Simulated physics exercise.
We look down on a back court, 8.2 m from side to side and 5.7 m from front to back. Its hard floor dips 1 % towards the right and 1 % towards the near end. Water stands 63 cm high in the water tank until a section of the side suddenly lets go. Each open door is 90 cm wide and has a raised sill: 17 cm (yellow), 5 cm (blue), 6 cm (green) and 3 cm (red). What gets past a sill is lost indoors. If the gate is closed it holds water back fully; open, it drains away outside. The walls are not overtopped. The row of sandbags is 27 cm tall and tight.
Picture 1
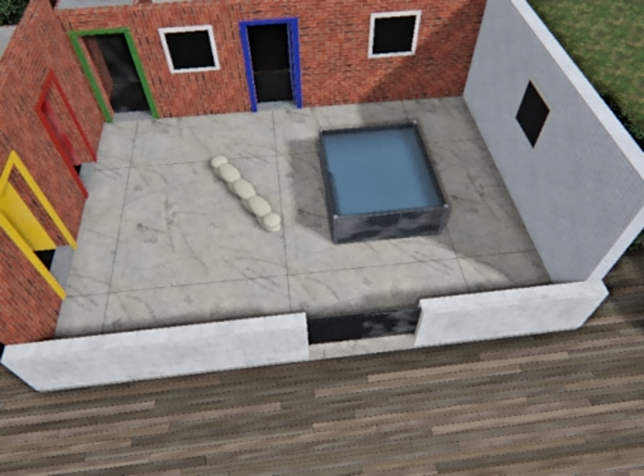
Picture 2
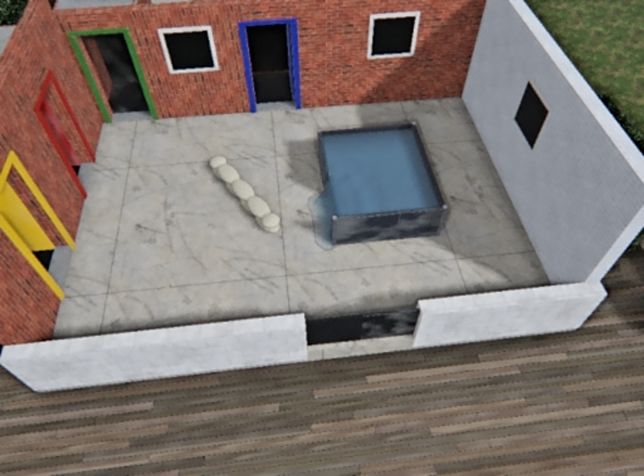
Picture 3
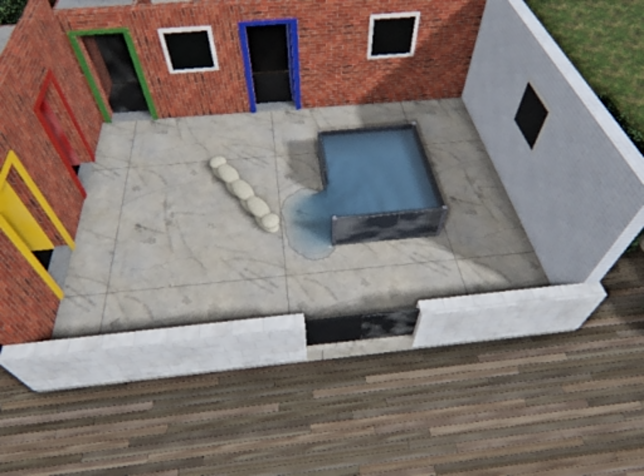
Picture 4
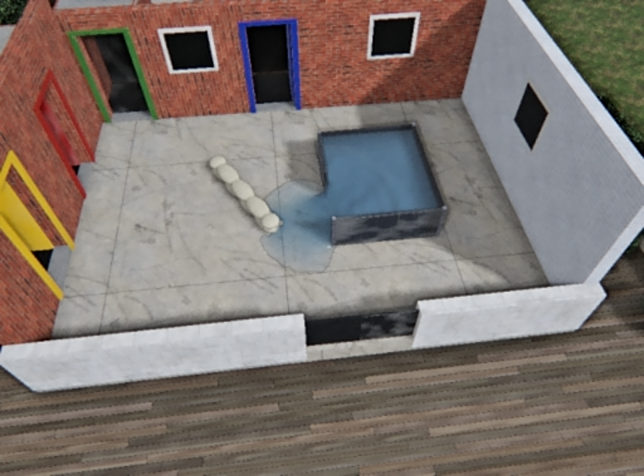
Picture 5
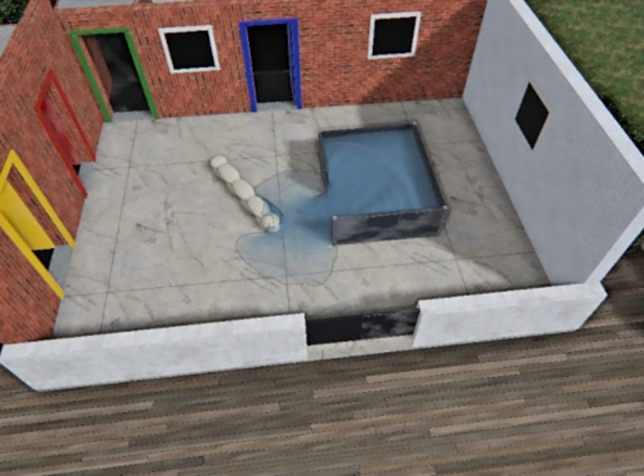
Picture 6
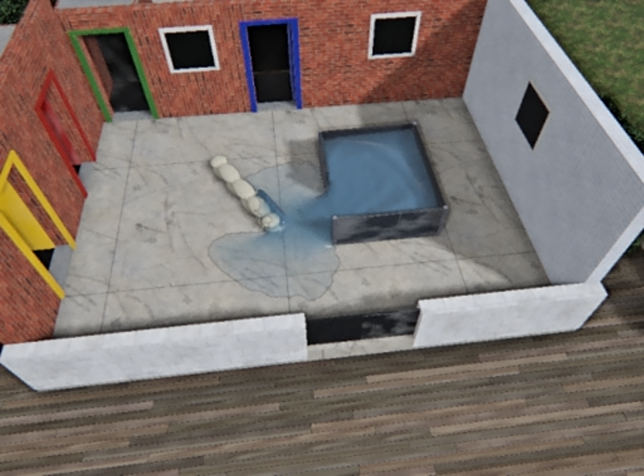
The video shows a walled courtyard with coloured door surrounds, a row of pale rounded objects and a dark-sided water tank; water pours from the tank's left side, reaches the row, then spreads around its near end across the floor.
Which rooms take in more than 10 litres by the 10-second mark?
Door by door: At the yellow door it keeps below the limit; at the blue door it passes the limit; at the green door it exceeds the limit; at the red door it goes over the limit.
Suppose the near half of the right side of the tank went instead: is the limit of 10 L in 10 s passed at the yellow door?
Against that limit: Yellow under.
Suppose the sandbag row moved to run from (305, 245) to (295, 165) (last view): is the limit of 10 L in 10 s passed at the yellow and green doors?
Against that limit: Yellow under, green below.
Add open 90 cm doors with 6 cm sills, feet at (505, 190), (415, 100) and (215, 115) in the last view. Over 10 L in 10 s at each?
In that order: Not over, below, above.
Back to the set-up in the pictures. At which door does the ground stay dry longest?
It is the red one.
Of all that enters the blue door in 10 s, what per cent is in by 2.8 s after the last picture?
About 40 per cent.
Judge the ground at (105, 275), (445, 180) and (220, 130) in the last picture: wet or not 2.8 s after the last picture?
In turn: Under water, dry, wet.
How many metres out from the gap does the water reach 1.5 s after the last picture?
Roughly 5.2 m.
Then, 0.7 s after the last picture water covers 25 % of the floor and is deepest (42 cm) near (285, 223); yellow door not reached, blue door not reached, green door not reached, red door not reached.
Then, 1.5 s after the last picture water covers 40 % of the floor and is deepest (34 cm) near (285, 223); yellow door 2 cm at the sill, 0 L in, blue door 9 cm at the sill, 3 L in, green door not reached, red door not reached.
Then, 2.8 s after the last picture water covers 50 % of the floor and is deepest (26 cm) near (47, 364); yellow door 15 cm at the sill, 0 L in, blue door 13 cm at the sill, 54 L in, green door 3 cm at the sill, 0 L in, red door not reached.
Then, 5.3 s after the last picture water covers 80 % of the floor and is deepest (16 cm) near (285, 223); yellow door 9 cm at the sill, 0 L in, blue door 8 cm at the sill, 99 L in, green door 9 cm at the sill, 0 L in, red door 6 cm at the sill, 20 L in.
Then, 9.3 s after the last picture water covers 90 % of the floor and is deepest (12 cm) near (315, 166); yellow door 5 cm at the sill, 0 L in, blue door 4 cm at the sill, 132 L in, green door 5 cm at the sill, 23 L in, red door 6 cm at the sill, 46 L in.
